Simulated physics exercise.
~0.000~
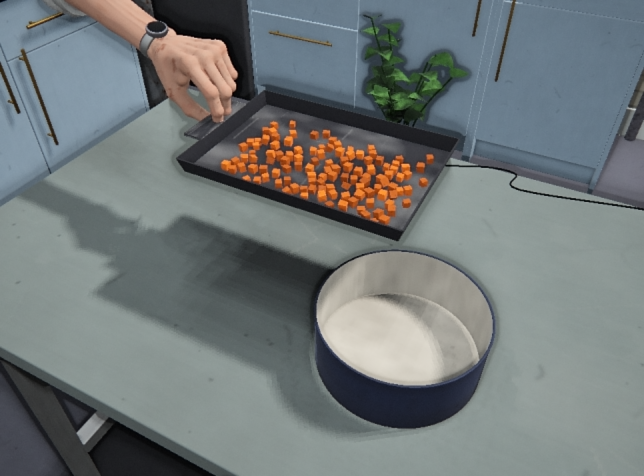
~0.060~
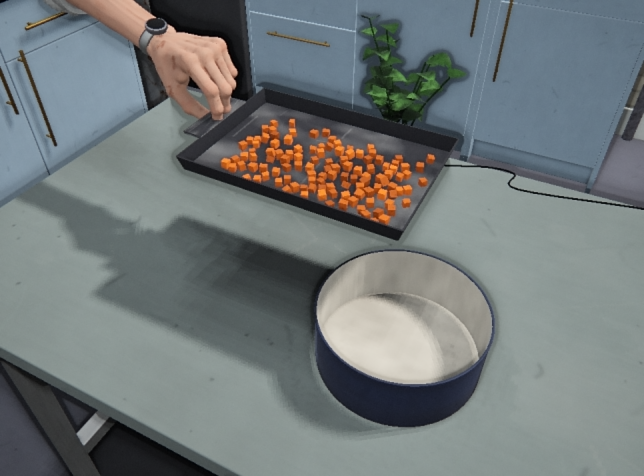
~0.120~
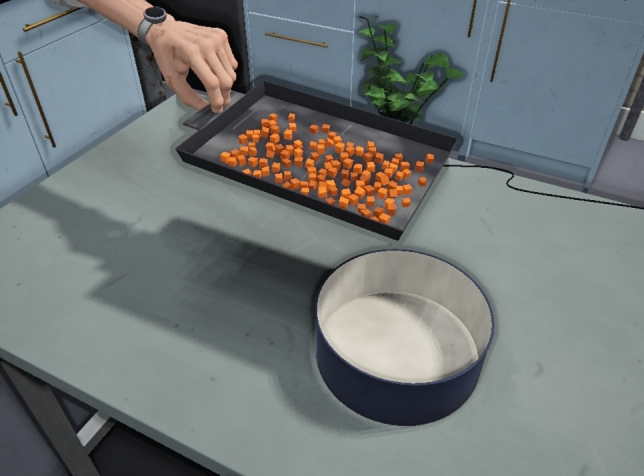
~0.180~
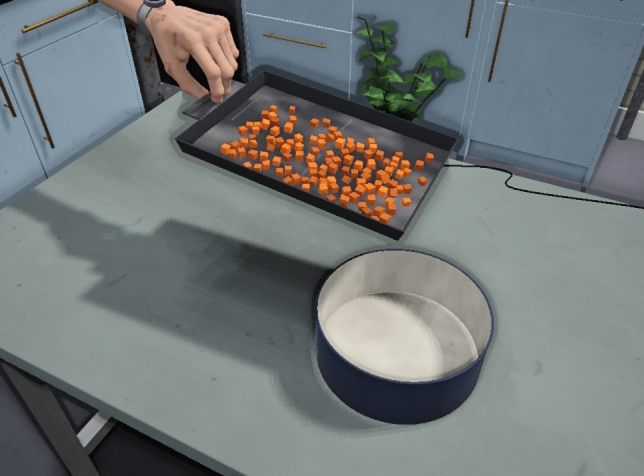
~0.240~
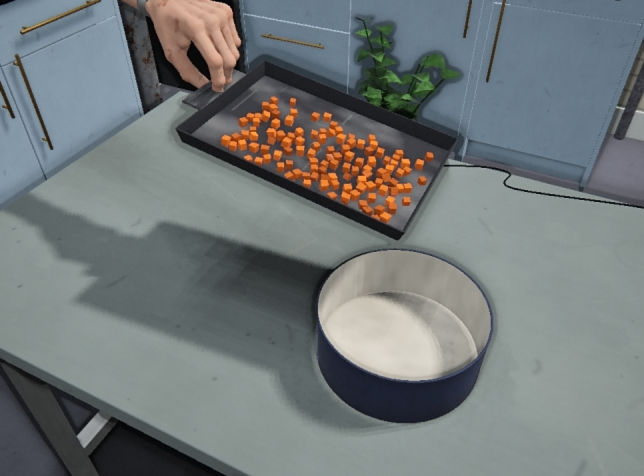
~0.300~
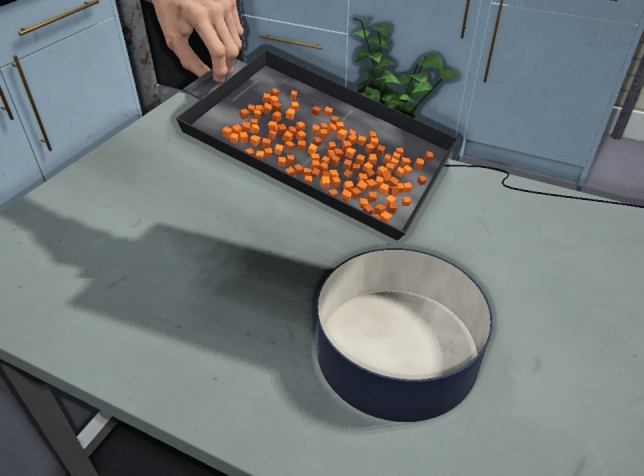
A dark rimmed tray scattered with many small orange carrot cubes starts out flat, then tilts modestly as a hand wearing a grey watch raises its far left side, the cubes staying spread across it. Seen from above at an angle, a round navy pot with a pale inside stands still on a grey-green table, nearer than the tray. Blue cupboards with brass handles and a leafy green plant sit behind, while the camera stays still.
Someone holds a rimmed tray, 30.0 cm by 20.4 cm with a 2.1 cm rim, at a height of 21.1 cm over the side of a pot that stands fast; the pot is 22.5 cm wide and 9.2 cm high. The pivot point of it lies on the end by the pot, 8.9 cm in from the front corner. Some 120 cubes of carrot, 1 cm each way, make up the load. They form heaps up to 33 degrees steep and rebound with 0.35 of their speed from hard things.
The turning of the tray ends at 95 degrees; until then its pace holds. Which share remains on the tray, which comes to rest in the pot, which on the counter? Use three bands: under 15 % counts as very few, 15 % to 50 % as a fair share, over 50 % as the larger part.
Left on the tray: Very few; pot: The larger part; counter: A fair share.
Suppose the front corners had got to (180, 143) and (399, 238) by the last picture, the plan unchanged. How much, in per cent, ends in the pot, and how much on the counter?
In the pot: 95 per cent; on the counter: 5 per cent.
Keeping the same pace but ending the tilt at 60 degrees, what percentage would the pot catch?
It would be near 15 per cent.
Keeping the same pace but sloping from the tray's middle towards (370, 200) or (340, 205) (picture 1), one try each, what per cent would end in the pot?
Approximately 100 percent, then 100 percent.
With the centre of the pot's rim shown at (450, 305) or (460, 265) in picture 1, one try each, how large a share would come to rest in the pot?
95 and 75 %.
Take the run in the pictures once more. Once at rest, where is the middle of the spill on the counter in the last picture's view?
Middle of the spill at rest: Roughly (562, 333).
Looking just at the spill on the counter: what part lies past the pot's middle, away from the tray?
Around 90 in a hundred.
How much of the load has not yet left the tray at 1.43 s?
Load share: Around 70%.
Then, at 0.98 s, tilt 52 degrees; the tray holds 100 %, the pot 0 %.
After 1.43 s, tilt 77 degrees; the tray holds 70 %, the pot 15 %.
Then, at 1.96 s, tilt 95 degrees; the tray holds 20 %, the pot 45 %.
By 3.2 s all is still; tray 0 %, pot 75 %, counter 20 %.
